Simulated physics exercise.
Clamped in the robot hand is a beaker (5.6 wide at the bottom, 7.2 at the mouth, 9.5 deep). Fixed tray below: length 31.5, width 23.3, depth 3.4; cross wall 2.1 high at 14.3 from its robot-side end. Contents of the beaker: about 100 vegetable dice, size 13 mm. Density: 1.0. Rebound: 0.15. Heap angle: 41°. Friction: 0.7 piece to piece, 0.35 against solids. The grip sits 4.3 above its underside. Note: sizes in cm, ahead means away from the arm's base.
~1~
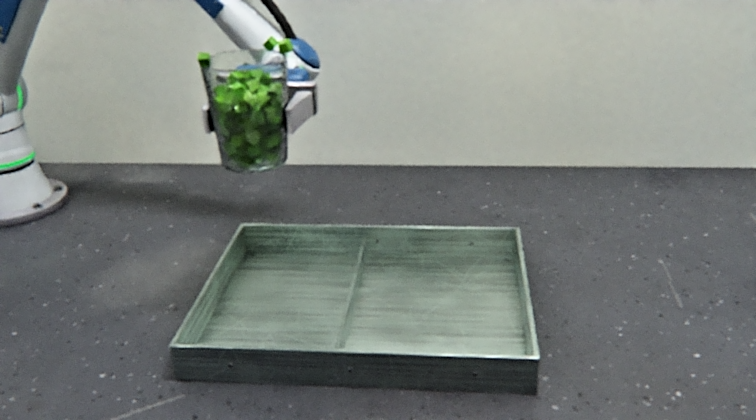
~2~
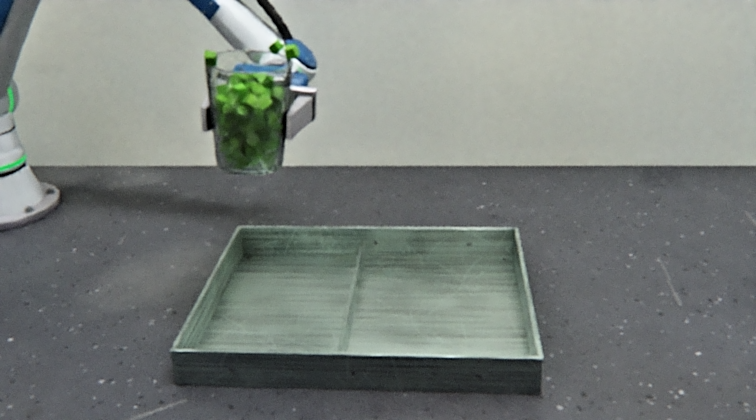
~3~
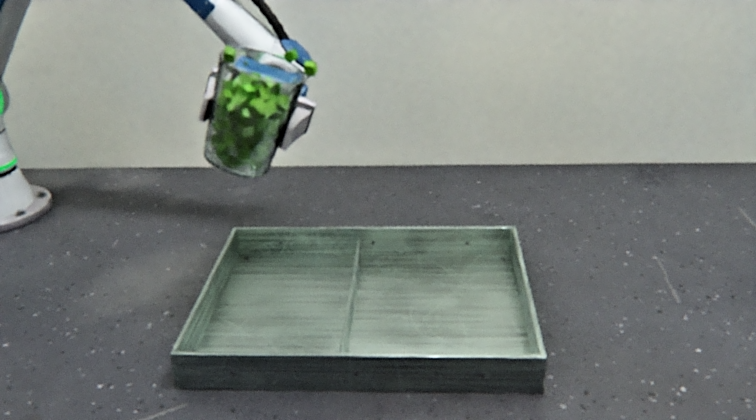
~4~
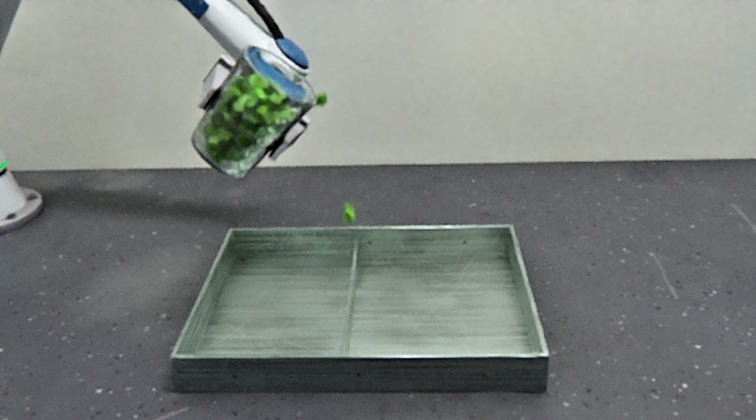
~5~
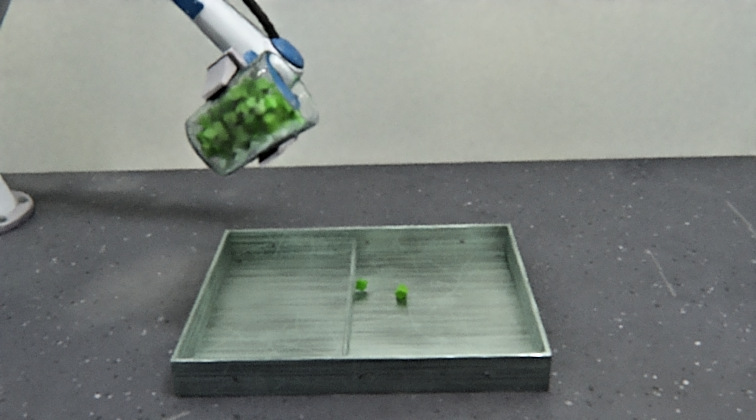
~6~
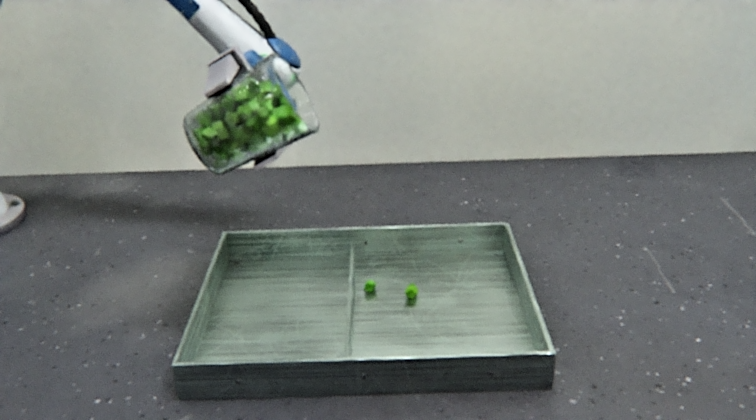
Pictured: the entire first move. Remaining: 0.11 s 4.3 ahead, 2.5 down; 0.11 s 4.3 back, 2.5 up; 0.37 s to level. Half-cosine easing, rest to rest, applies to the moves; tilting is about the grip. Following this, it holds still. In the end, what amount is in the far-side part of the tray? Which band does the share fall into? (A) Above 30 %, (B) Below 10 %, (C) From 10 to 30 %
Answer: B.
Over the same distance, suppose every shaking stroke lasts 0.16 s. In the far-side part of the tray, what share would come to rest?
That would give around 5 per cent.
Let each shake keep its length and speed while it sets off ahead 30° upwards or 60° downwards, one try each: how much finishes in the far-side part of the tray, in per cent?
You'd get about 50 per cent with the first setting and about 0 per cent with the second.
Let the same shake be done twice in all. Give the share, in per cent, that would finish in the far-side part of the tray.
About 5 %.
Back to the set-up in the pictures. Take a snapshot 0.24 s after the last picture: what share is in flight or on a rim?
Roughly 0 percent.
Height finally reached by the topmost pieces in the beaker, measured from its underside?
About 9.5 cm.
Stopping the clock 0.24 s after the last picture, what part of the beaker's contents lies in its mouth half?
Roughly 45 %.
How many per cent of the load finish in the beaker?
Roughly 95 percent.
Then, 0.24 s later, tilted 62° forward, highest piece 24 above the table; 94 in the beaker, 2 in the far-side part.
Then, 0.47 s later, tilted 14° forward, highest piece 25 above the table; 91 in the beaker, 4 in the far-side part, 1 in the robot-side part.
Then, 0.79 s later, level, highest piece 26 above the table; 91 in the beaker, 4 in the far-side part, 1 in the robot-side part.
Then, 1.84 s later, level, highest piece 26 above the table; 91 in the beaker, 4 in the far-side part, 1 in the robot-side part.
At rest, 91 in the beaker, 4 in the far-side part, 1 in the robot-side part. That is 4 % in the far-side part of the tray.
